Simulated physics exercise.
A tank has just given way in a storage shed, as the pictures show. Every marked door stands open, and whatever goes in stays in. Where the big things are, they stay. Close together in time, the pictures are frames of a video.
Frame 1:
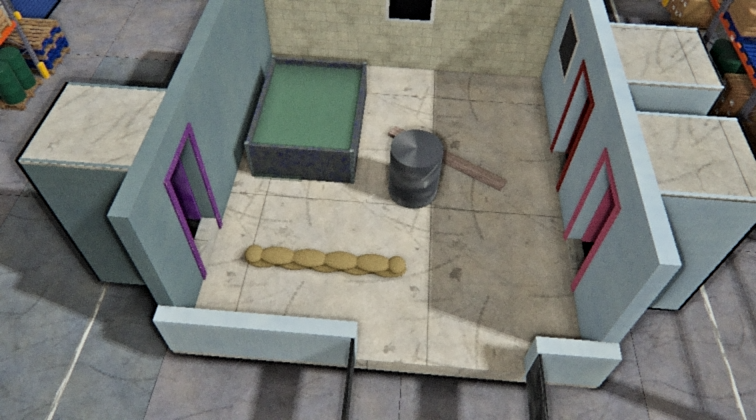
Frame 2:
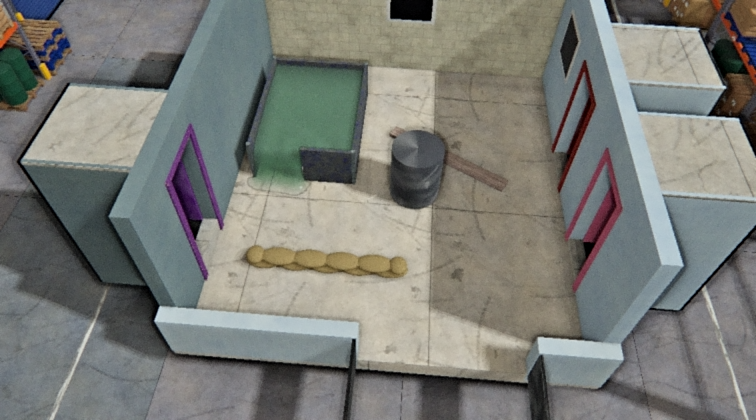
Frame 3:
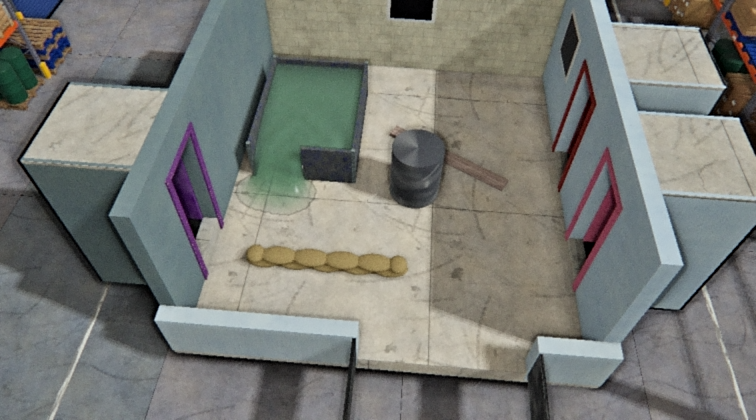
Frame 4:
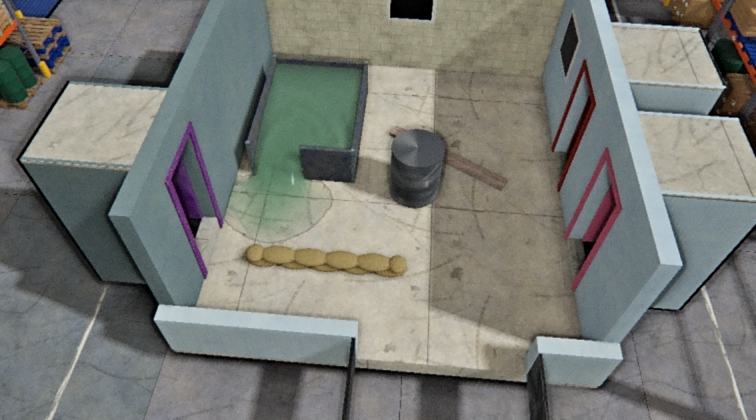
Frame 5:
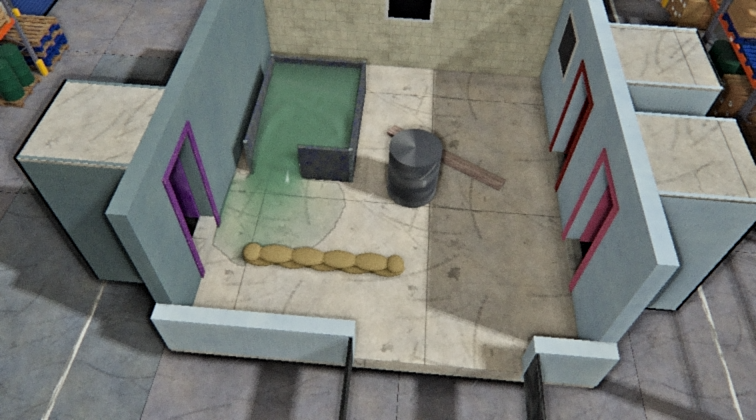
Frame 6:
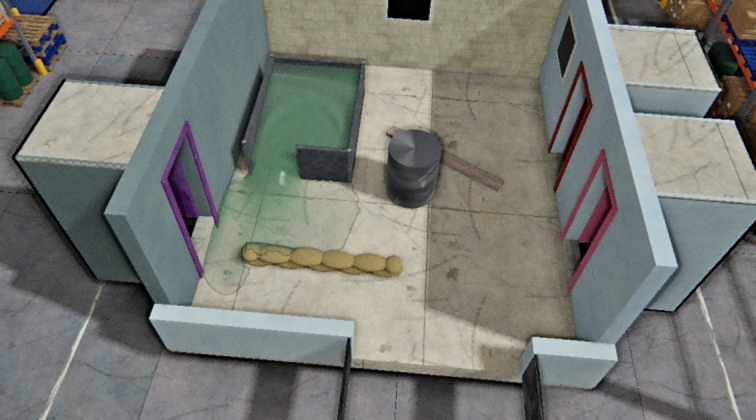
A tank of green water gives way at its front corner and water spreads across the floor.
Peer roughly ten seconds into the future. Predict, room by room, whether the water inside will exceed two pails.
My prediction: The red door will allow in an excess, the purple door will allow in no excess, the pink door will allow in an excess.
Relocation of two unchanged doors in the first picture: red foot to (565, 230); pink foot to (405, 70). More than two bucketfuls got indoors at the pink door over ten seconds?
I'd say the pink one doesn't reach the mark.
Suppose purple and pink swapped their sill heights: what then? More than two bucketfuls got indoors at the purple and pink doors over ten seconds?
With the sills exchanged, the purple door beats the cutoff and the pink door falls below the cutoff.
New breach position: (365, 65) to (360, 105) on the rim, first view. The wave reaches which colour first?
I'd go with the one in red.
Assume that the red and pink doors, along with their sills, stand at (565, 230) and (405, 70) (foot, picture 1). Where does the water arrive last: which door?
Last: The pink one.
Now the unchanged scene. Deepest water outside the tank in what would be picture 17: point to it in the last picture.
I'd point to about (185, 328).
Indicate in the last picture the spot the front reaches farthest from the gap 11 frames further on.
Estimated pixel: (511, 276).
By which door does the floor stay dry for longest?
It's the red-painted one.
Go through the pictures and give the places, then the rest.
Still water in the water tank at (310, 104), in the first frame.
The front is at (252, 184), out from the gap at (279, 166), in the second frame.
The front is at (285, 211), out from the gap at (279, 167), in the third frame.
The front is at (275, 238), out from the gap at (279, 167), in the fourth frame.
The front is at (238, 258), out from the gap at (277, 166), in the fifth frame.
Water pours out at (276, 166) and has run to (218, 286), in the sixth frame.
A moment on, water covers 15 % of the floor; the red door not reached, the purple door wet at the sill, nothing in, the pink door not reached.
Next, water covers 30 % of the floor; the red door not reached, the purple door wet at the sill, nothing in, the pink door not reached.
Then, water covers 55 % of the floor; the red door not reached, the purple door wet at the sill, nothing in, the pink door under two buckets in.
Later, water covers 75 % of the floor; the red door under two buckets in, the purple door wet at the sill, nothing in, the pink door far over two buckets in.
In the end, water covers 90 % of the floor; the red door over two buckets in, the purple door wet at the sill, nothing in, the pink door far over two buckets in.
